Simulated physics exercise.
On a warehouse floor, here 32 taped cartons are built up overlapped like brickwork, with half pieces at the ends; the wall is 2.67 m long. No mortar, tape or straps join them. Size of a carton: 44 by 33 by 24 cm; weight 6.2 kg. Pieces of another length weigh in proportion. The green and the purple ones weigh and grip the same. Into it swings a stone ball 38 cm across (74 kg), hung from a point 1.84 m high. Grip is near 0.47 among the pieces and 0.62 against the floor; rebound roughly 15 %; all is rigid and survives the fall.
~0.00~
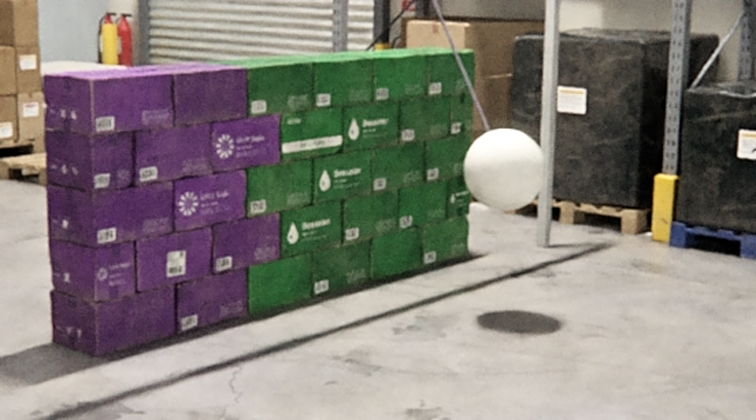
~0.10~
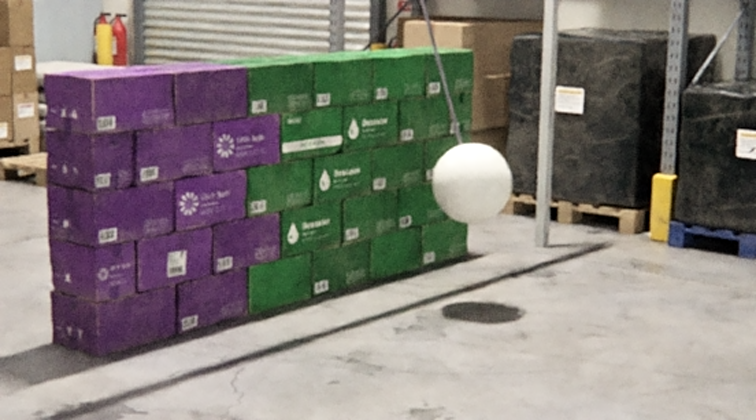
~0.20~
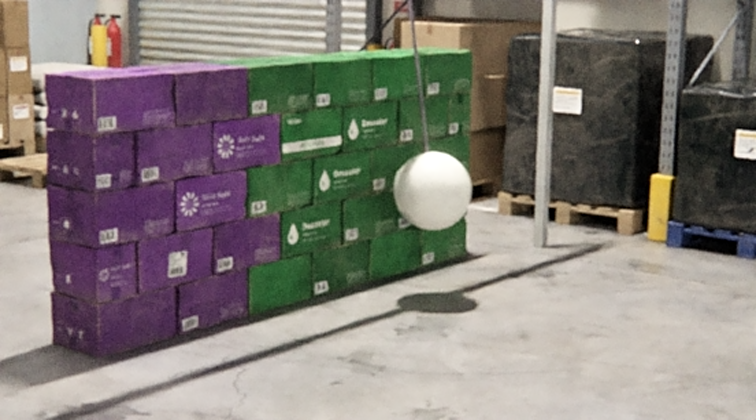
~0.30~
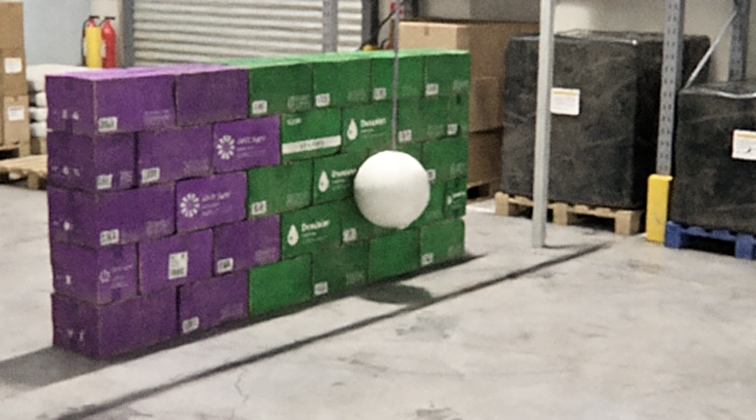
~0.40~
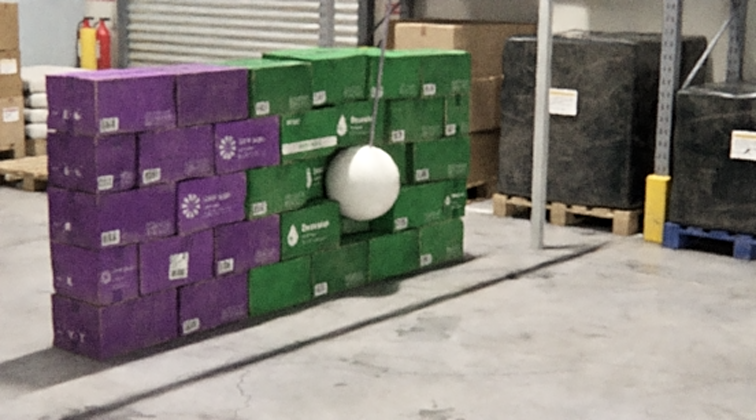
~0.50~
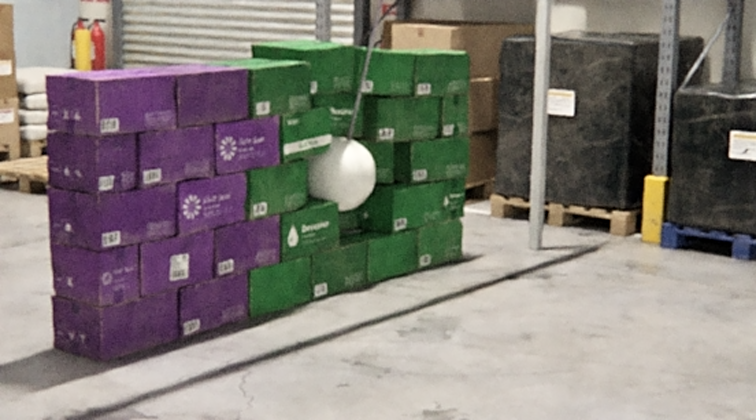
At first, a white ball on a line hangs to the right of a wall of purple and green cartons on a warehouse floor. It swings down and leftward across the green section, then strikes it and pushes several green cartons backward, opening a gap, while the purple cartons stay in place.
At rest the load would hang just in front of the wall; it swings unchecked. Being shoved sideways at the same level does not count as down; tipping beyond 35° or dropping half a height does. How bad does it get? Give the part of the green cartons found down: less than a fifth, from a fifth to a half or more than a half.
It comes to between a fifth and a half.
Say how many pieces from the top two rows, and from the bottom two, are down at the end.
From the top 5, from the bottom 1.
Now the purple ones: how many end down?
By colour: Purple 0.
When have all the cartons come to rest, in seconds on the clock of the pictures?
At about 3.5 s.
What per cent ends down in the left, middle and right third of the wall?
Left 0, middle 30, right 50 per cent.
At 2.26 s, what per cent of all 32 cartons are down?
At that moment 25 per cent.
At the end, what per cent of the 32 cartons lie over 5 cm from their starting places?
30 per cent.
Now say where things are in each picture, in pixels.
In the first frame (places mark the middle of the side facing us; the camera moves round a little), ball (516, 160) line 30° before plumb; top green carton (452, 73); top purple carton (212, 96); nothing disturbed.
Ball (484, 178) line 21° before plumb; top green carton (451, 73), in the second frame.
Ball (444, 191) line 10° before plumb; top green carton (450, 73), in the third frame.
Ball (402, 196) line 1° past plumb; top green carton (449, 74), in the fourth frame.
Ball (372, 195) line 9° past plumb; top green carton (448, 74); steepest lean 3°, the carton at (397, 77); 8 disturbed, none down, in the fifth frame.
Ball (348, 188) line 16° past plumb; top green carton (444, 74) shifted 22 mm; top purple carton (215, 97); 11 disturbed, none down, in the sixth frame.
After 0.64 s, line 22° past plumb; none of the 20 green cartons down (0 of 32 in all colours); top green carton shifted 48 mm.
After 0.98 s, line 22° past plumb; 5 of the 20 green cartons down (5 of 32 in all colours); top green carton leaning 11°.
After 1.36 s, line 2° past plumb; 8 of the 20 green cartons down (8 of 32 in all colours); top green carton leaning 38°, 15 cm lower.
After 2.26 s, line 18° before plumb; 8 of the 20 green cartons down (8 of 32 in all colours); top green carton on its side.
At rest (3.7 s), line plumb; 8 of the 20 green cartons down (8 of 32 in all colours); top green carton on its side; top purple carton unmoved. That is 40 per cent. As the last picture would show them, middles, top green carton near (400, 202), top purple carton near (188, 94).
